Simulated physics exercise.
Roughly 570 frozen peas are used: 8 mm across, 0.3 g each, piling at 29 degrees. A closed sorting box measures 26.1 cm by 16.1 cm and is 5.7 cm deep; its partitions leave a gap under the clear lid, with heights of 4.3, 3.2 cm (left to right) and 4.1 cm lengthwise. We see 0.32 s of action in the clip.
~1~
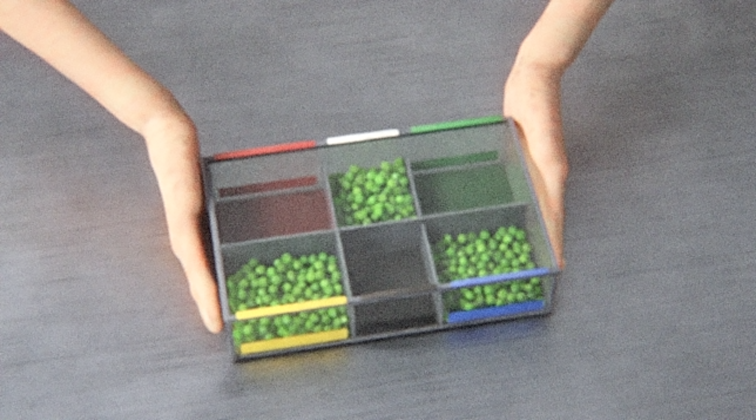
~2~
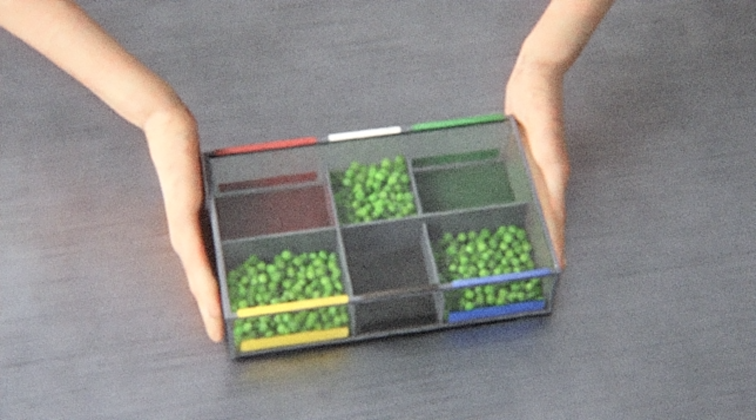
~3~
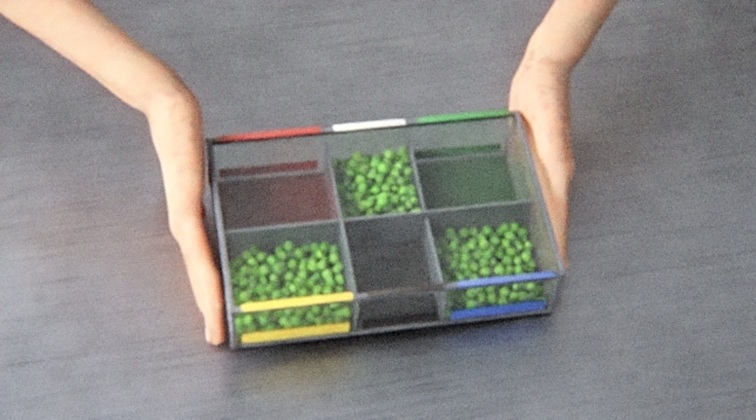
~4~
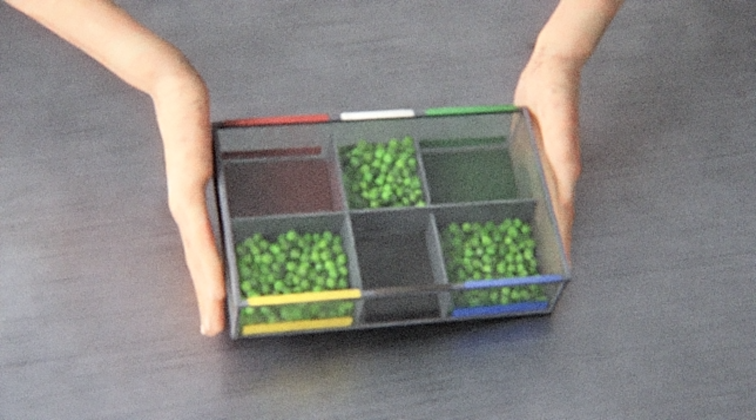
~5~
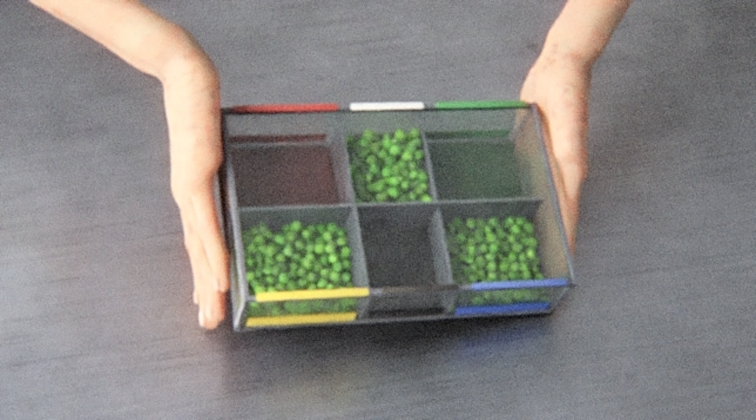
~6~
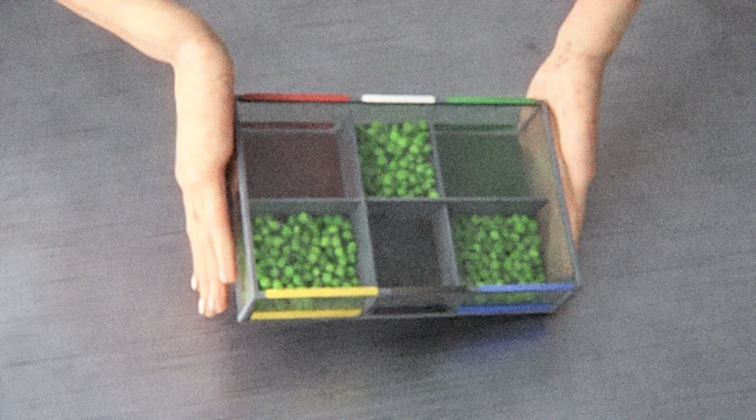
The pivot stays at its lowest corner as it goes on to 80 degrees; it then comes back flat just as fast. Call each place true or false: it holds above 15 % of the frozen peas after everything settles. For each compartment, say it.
Red compartment: False, blue compartment: True, green compartment: False, yellow compartment: True, white compartment: True, black compartment: False.
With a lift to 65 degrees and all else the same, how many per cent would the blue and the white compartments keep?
Blue 30 %; white 30 %.
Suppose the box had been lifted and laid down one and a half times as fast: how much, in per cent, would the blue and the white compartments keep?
The blue compartment gets 40 % while the white one gets 20 %.
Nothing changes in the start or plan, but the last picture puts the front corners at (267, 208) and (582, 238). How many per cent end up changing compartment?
It would be near 25 per cent.
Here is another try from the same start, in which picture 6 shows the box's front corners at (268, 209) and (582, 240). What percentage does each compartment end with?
Final shares: Red 0%, blue 25%, green 25%, yellow 25%, white 20%, black 0%.
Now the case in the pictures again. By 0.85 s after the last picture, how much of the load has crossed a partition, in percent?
Some 10 per cent.
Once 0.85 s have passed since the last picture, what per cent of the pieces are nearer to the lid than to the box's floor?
About 30 per cent.
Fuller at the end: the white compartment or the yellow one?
More settles in the yellow compartment.
Then, 0.85 s after the last picture, tilt 78 degrees; blue 30 %, green 5 %, yellow 30 %, white 30 %.
Then, 1.41 s after the last picture, tilt 33 degrees; blue 40 %, green 5 %, yellow 30 %, white 20 %.
Then, 2.03 s after the last picture, tilt 0 degrees; blue 40 %, green 5 %, yellow 30 %, white 20 %.
In the end, red 0 %, blue 40 %, green 5 %, yellow 30 %, white 20 %, black 0 %.
